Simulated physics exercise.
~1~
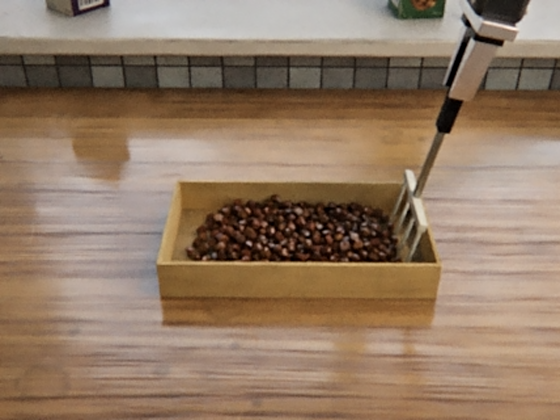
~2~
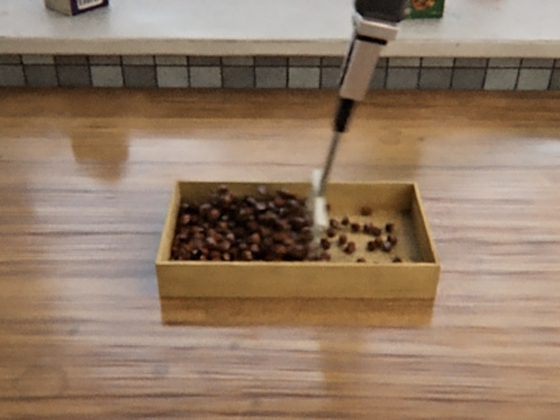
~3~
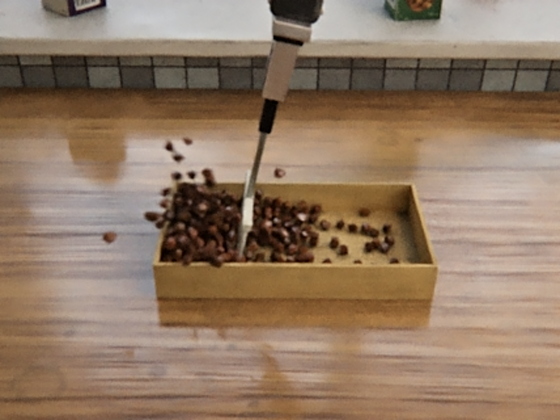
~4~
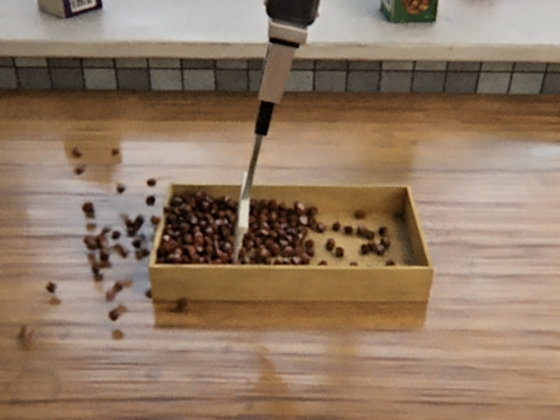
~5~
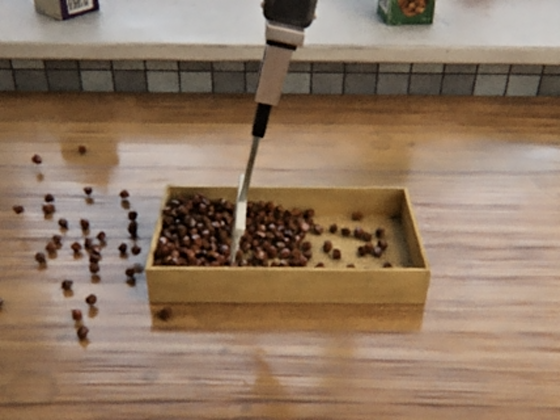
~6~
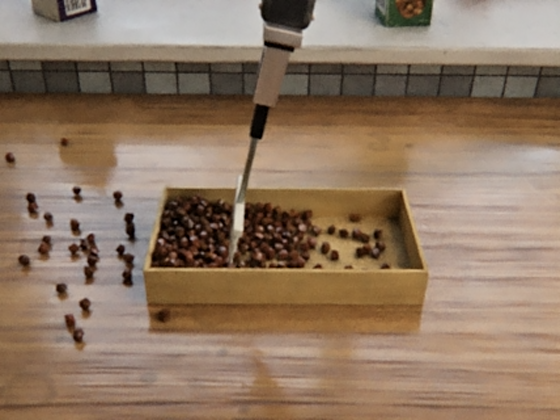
At the start, a shallow, open rectangular tin full of small dark brown pellets sits on a wooden table, with a pronged rake on a mechanical arm standing inside its right end. The rake sweeps left, pushing most of the pellets into a heap and leaving a few scattered behind it. As it nears the left part of the tin, the heap surges up and some pellets fly over the left end. The rake halts while the thrown pellets drop and spread across the table. In the end, most remain piled in the tin, with a loose scatter lying to its left.
